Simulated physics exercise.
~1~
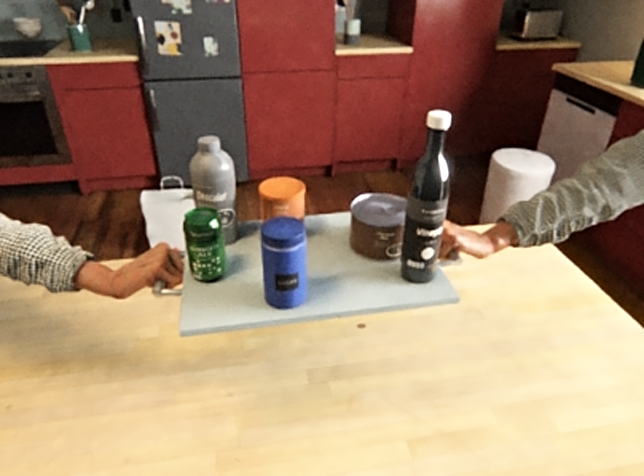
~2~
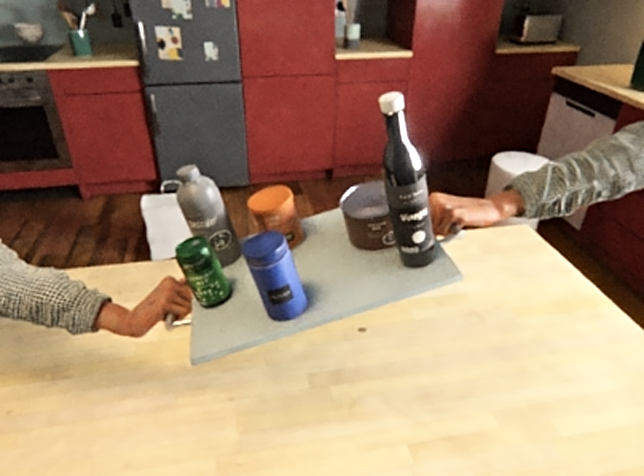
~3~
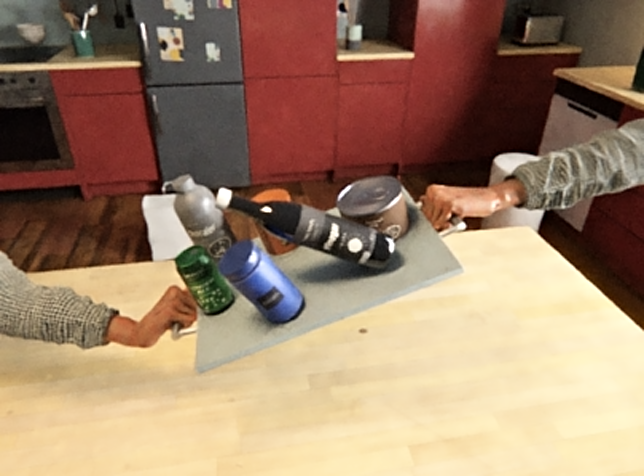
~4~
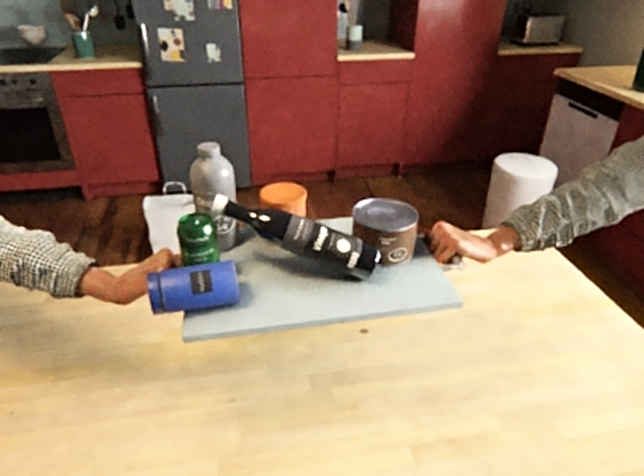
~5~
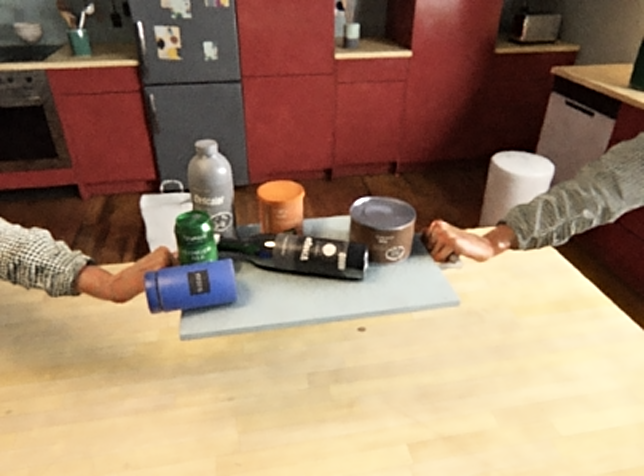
Two hands tilted a tray of bottles and containers down to the left, and the black bottle toppled over, followed by the blue jar; then they levelled it, leaving both lying on the tray while the others stood upright.
